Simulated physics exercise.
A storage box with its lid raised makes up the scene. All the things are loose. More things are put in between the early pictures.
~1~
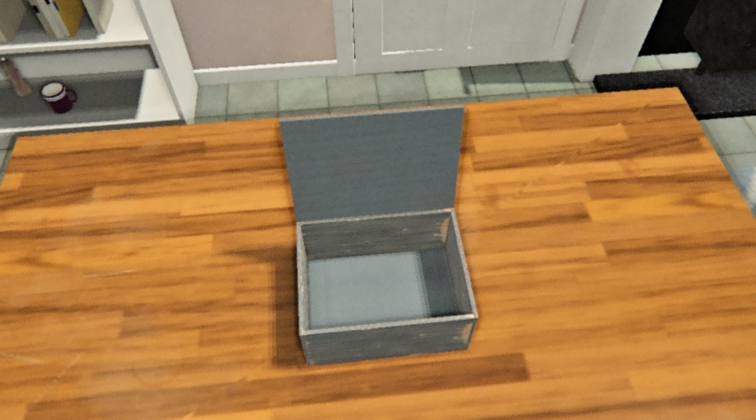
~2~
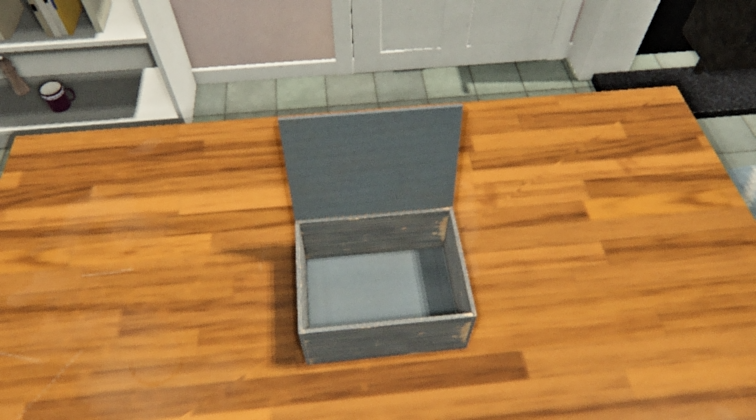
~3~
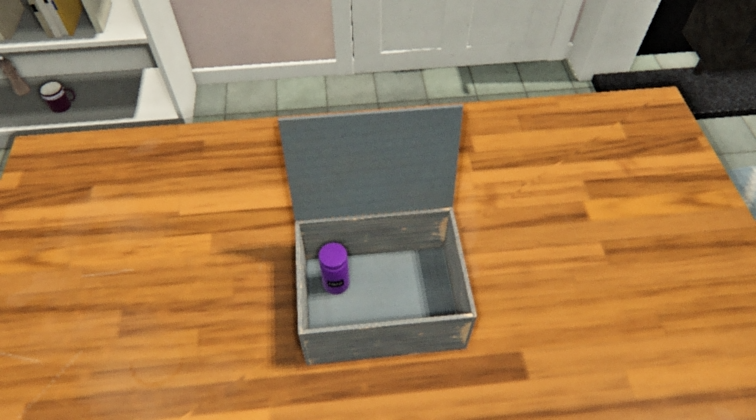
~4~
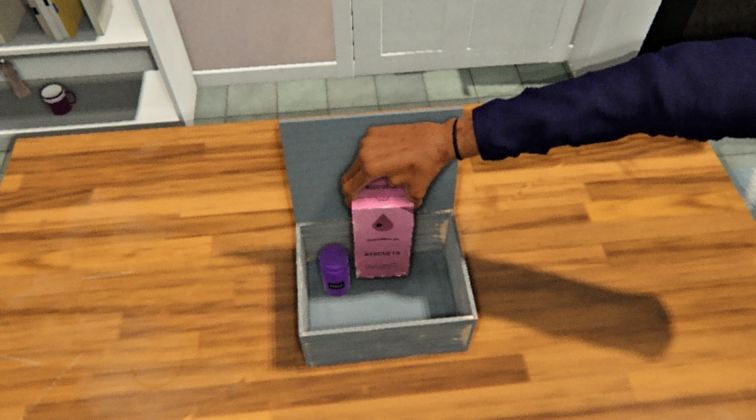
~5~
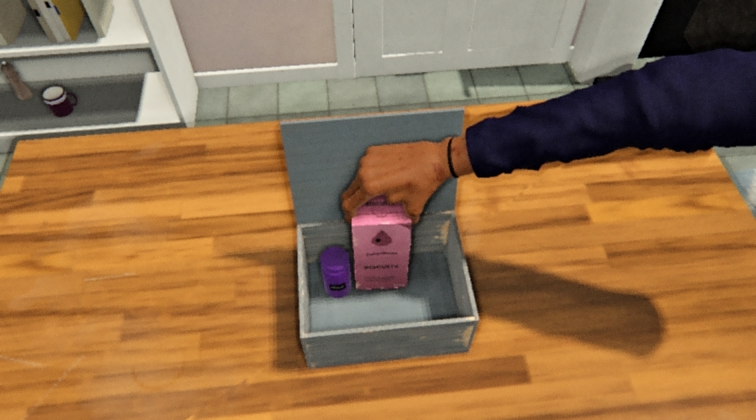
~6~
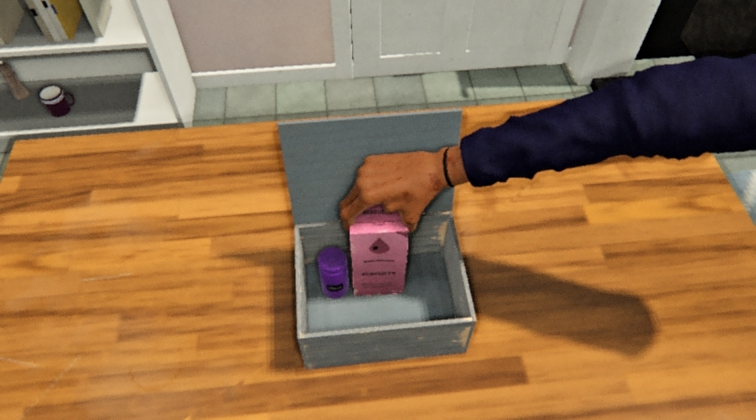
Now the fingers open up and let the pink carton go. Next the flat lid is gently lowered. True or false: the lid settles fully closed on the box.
False.
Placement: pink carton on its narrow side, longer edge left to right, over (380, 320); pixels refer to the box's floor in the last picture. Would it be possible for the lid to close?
After that, the lid lies down snugly.
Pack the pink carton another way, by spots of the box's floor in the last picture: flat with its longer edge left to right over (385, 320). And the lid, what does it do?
The lid settles shut this time.
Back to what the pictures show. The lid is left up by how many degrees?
It comes to about 20°.
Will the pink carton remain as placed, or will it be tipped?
The pink carton ends up tilted.
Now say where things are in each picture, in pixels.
In the first frame, the last thing is not in view yet.
In the second frame, the last thing is not in view yet.
In the third frame, the last thing is not in view yet; purple shaker (335, 269).
The fourth frame shows still above its spot; pink carton (382, 231); purple shaker (335, 272).
The fifth frame shows still above its spot; pink carton (381, 245); purple shaker (336, 273).
The sixth frame shows put in, still held; pink carton (378, 252); purple shaker (334, 273).
Then, 1.10 s later than the last frame, lid starting down.
Then, 1.70 s later than the last frame, lid 61° above the rim; pink carton tilted by 6° near (378, 258).
Then, 2.00 s later than the last frame, lid 45° above the rim; pink carton tilted by 18° near (379, 269).
Then, 2.20 s later than the last frame, lid 30° above the rim; pink carton tilted by 42° near (381, 295).
When it is over, lid 19° above the rim; lying over in the box, pink carton; purple shaker as before. End places, in pixels of the last picture, pink carton near (378, 295).
